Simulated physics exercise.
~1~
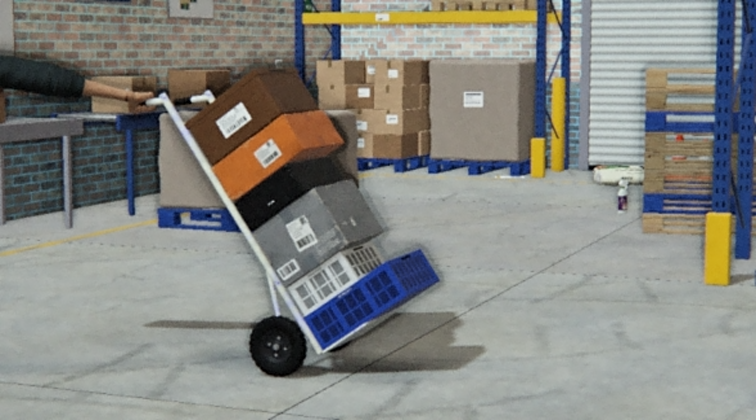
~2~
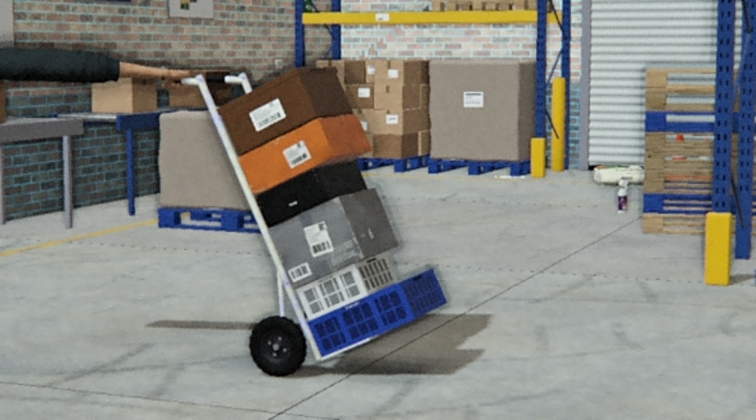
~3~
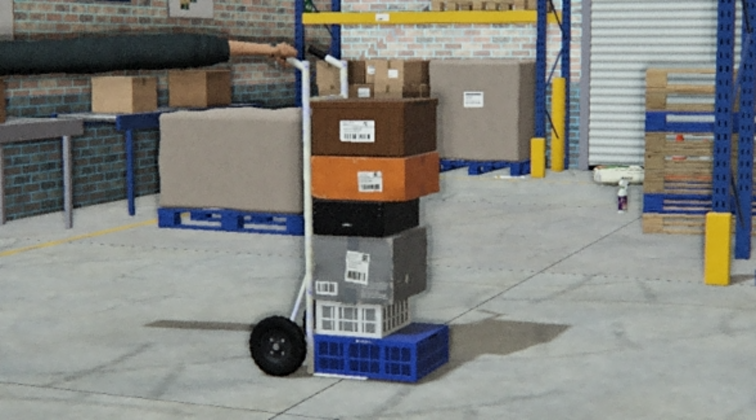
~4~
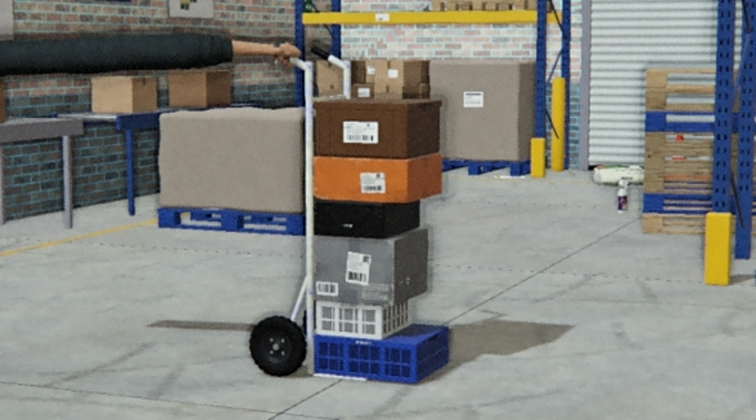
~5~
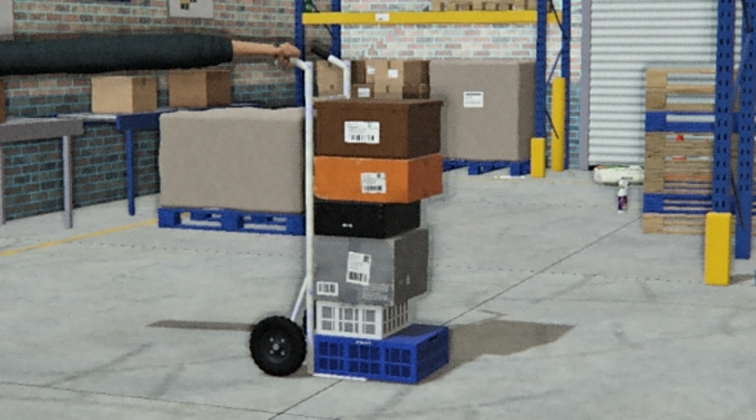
A loaded hand truck is tipped upright by an outstretched arm, and its stack stays standing.
